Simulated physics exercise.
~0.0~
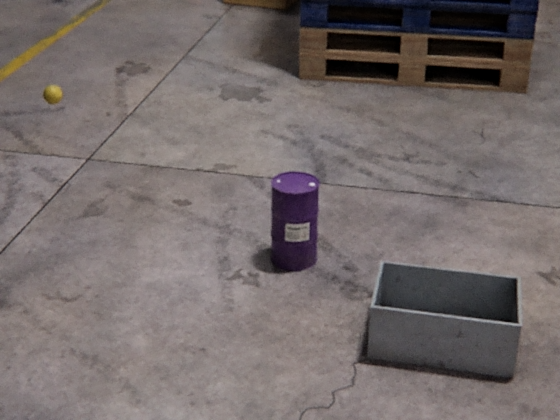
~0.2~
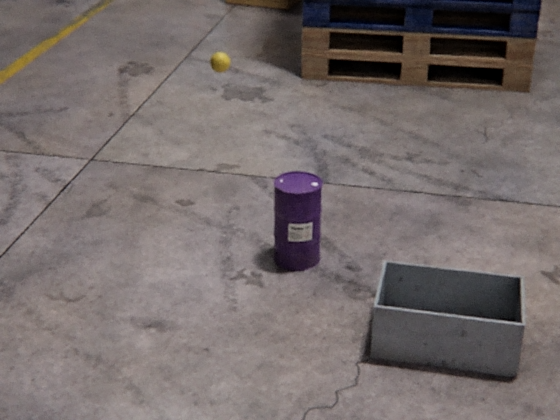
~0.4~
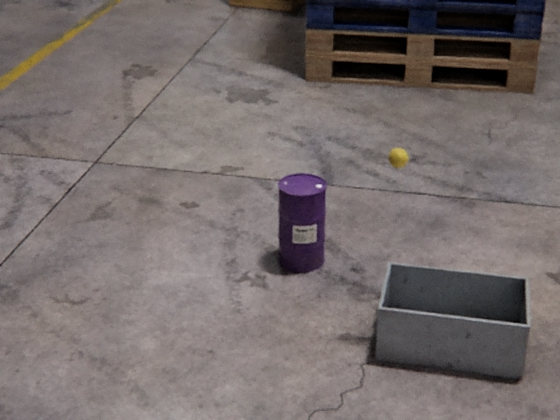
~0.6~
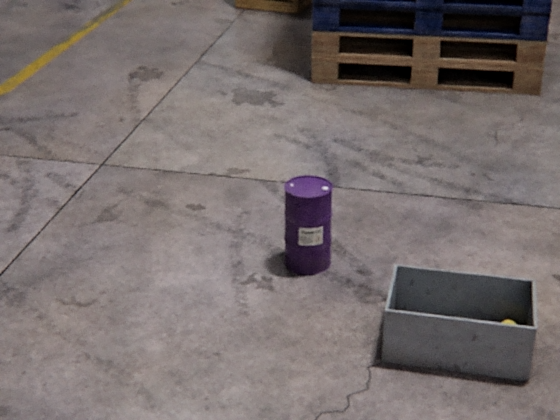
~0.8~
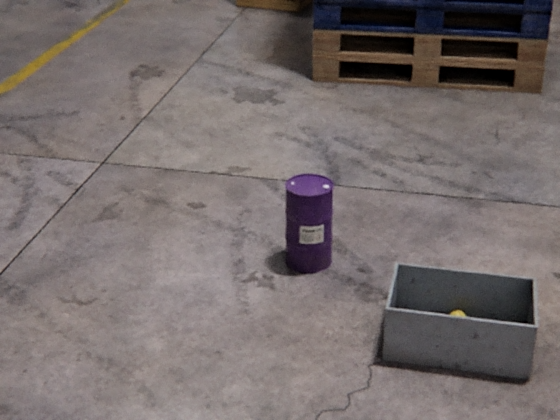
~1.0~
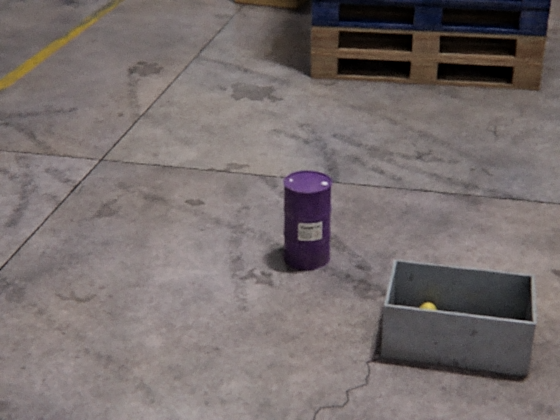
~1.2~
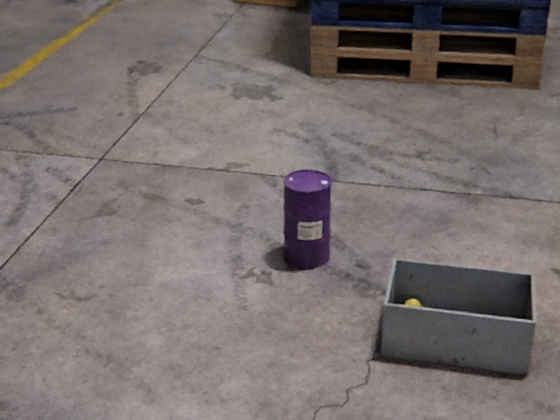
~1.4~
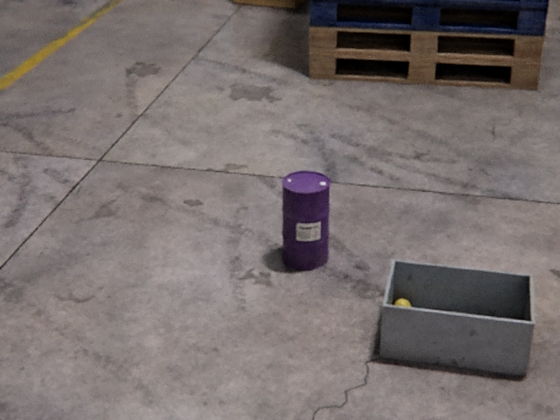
A yellow lemon flew in from the left across the concrete floor, passed behind and above a purple canister, and dropped into an open gray box. It then drifted left inside the box and ended near the left side, with the canister still standing.
